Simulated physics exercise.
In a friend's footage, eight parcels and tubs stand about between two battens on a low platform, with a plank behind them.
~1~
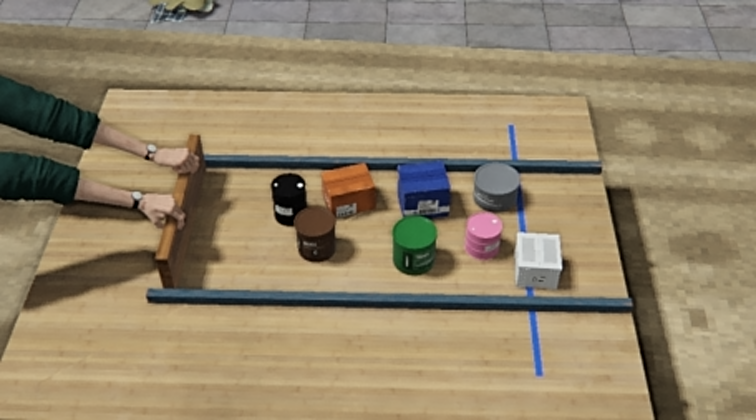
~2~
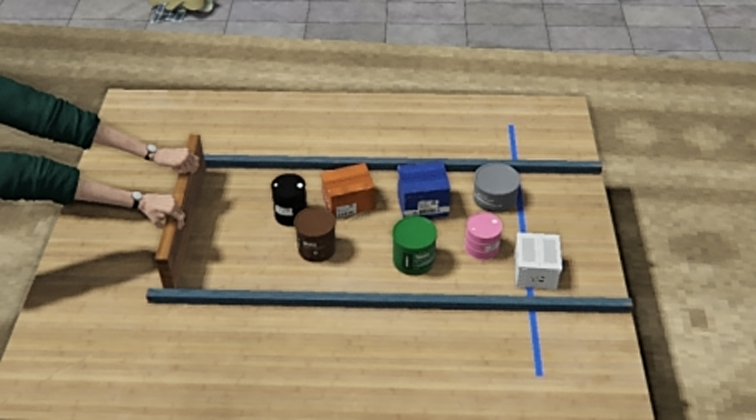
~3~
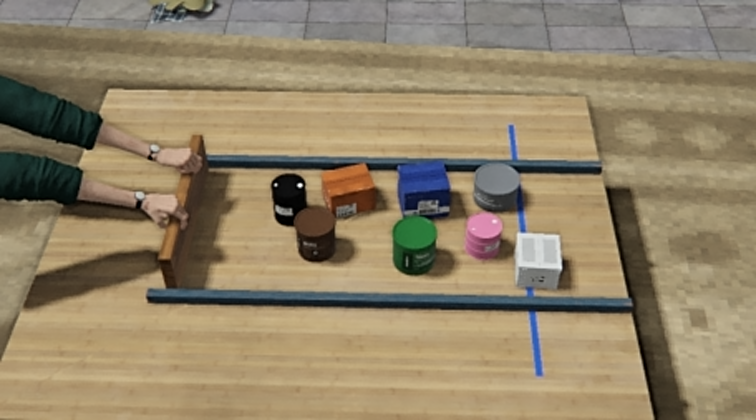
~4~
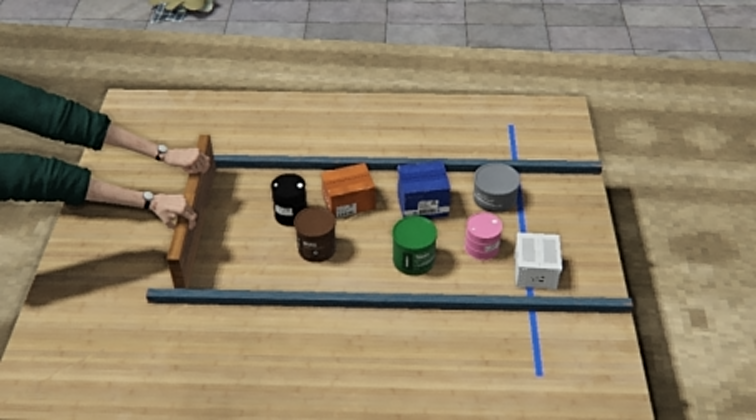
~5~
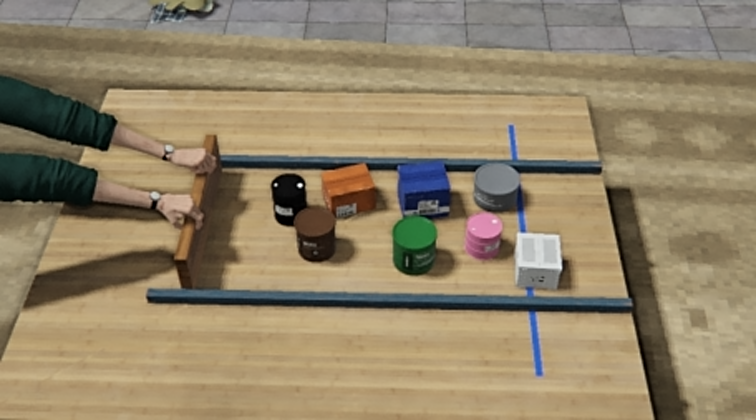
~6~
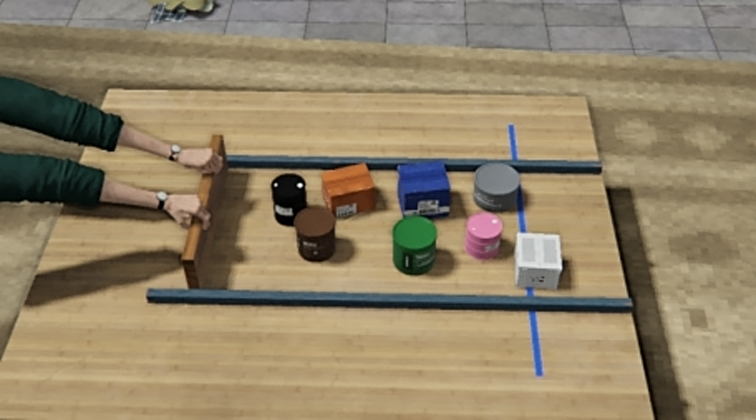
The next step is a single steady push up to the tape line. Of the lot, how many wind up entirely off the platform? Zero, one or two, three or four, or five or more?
Entirely off: One or two.
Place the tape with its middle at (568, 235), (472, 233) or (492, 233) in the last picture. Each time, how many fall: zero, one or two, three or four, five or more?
Going one by one, the answers are three or four, zero and none at all.
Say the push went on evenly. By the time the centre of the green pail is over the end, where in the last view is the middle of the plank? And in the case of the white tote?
For the green pail, about (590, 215); for the white tote, about (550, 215).
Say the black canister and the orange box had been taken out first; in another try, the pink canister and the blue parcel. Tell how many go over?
That gives 0 in the first case, then 0 in the second.
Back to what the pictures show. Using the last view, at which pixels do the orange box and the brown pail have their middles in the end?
Positions - first (537, 179), then (547, 238).
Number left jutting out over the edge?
That adds up to 0.
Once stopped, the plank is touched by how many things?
So the total is 4.
Soon after, none off yet; white tote at rest near (537, 261); grey pail at rest near (496, 188); pink canister at rest near (483, 236).
By the end, the number that fall off is one or two; fallen, grey pail.
